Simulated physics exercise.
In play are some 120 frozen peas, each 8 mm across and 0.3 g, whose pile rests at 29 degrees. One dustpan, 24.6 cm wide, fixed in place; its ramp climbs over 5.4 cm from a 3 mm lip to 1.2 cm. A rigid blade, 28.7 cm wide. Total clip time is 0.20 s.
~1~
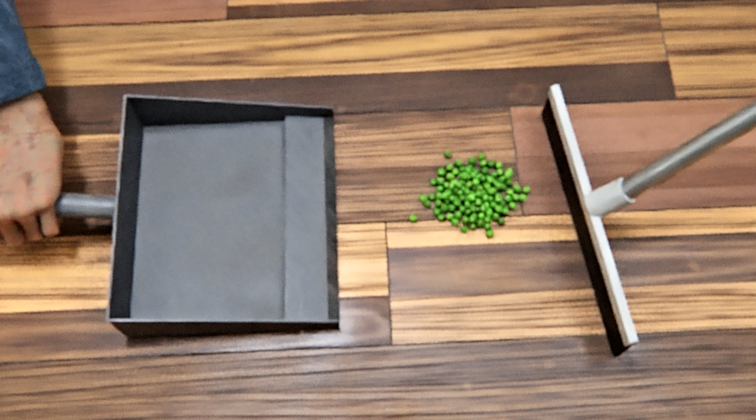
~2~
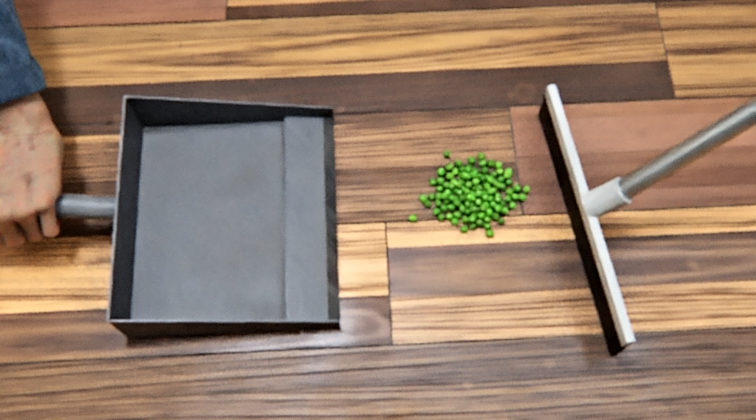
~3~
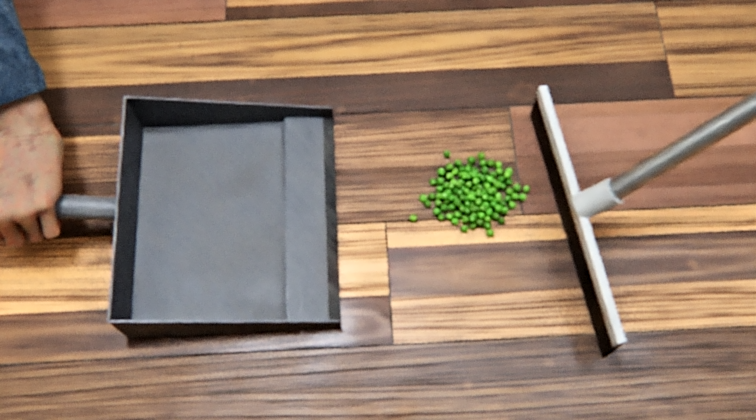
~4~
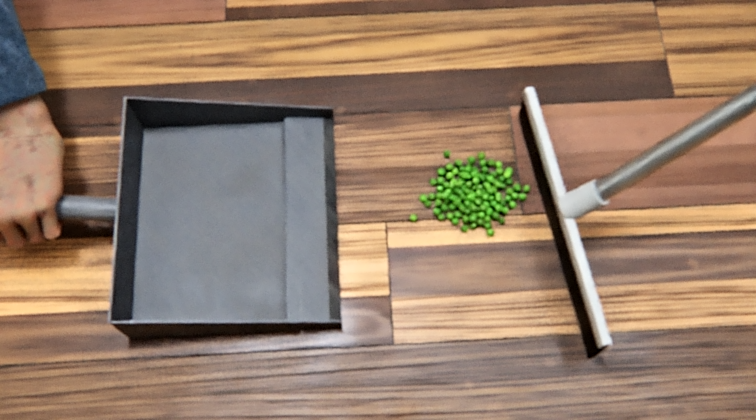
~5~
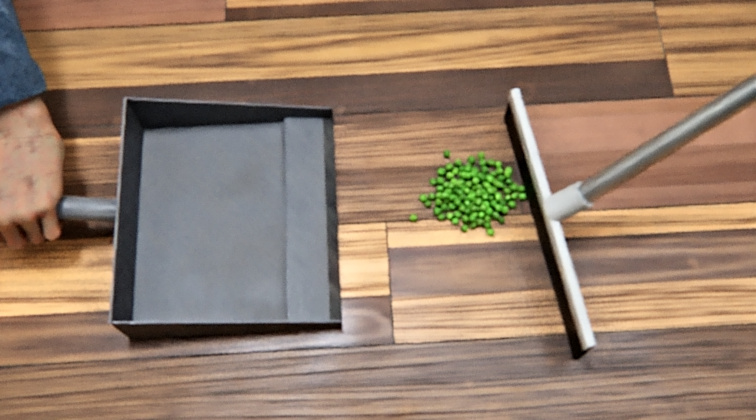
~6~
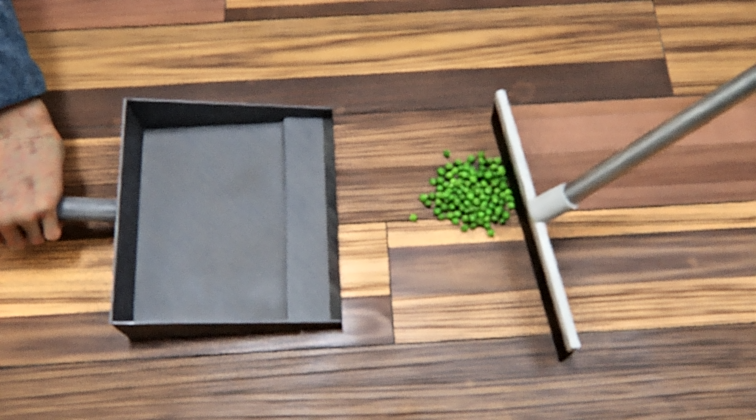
On a wood-plank floor, a hand at the left holds a gray dustpan by its handle beside a small pile of green peas, while a long-handled blade slides left from the right and presses into the pile's near edge.
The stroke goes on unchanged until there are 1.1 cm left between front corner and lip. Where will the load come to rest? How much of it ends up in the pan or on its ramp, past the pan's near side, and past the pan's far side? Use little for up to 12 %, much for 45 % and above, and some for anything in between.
Pan: Some; near side: Little; far side: Little.
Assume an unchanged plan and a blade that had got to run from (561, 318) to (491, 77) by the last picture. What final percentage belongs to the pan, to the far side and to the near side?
The pan gets 5, the far side 5 and the near side 0.
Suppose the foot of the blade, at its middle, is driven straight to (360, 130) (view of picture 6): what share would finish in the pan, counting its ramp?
About 0 per cent.
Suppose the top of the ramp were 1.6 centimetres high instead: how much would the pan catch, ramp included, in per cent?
Around 30 per cent.
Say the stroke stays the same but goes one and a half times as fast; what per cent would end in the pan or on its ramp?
About 30 per cent.
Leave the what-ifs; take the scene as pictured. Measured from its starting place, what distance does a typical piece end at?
That distance is close to 16 cm.
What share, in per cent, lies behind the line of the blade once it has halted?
I'd put it near 0 in a hundred.
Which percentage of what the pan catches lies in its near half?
About 30 percent of it.
Then, 0.21 s after the last picture, middle of the blade 12 cm from the lip; 0 % over the lip, far side 0 %, near side 0 %.
Then, 0.37 s after the last picture, middle of the blade 6 cm from the lip; 0 % over the lip, far side 0 %, near side 0 %.
Then, 0.63 s after the last picture, middle of the blade 3 cm from the lip; 35 % over the lip, far side 0 %, near side 0 %.
In the end, pan 30 %, near side 0 %, far side 0 %, in front of the lip or behind the blade 65 %.
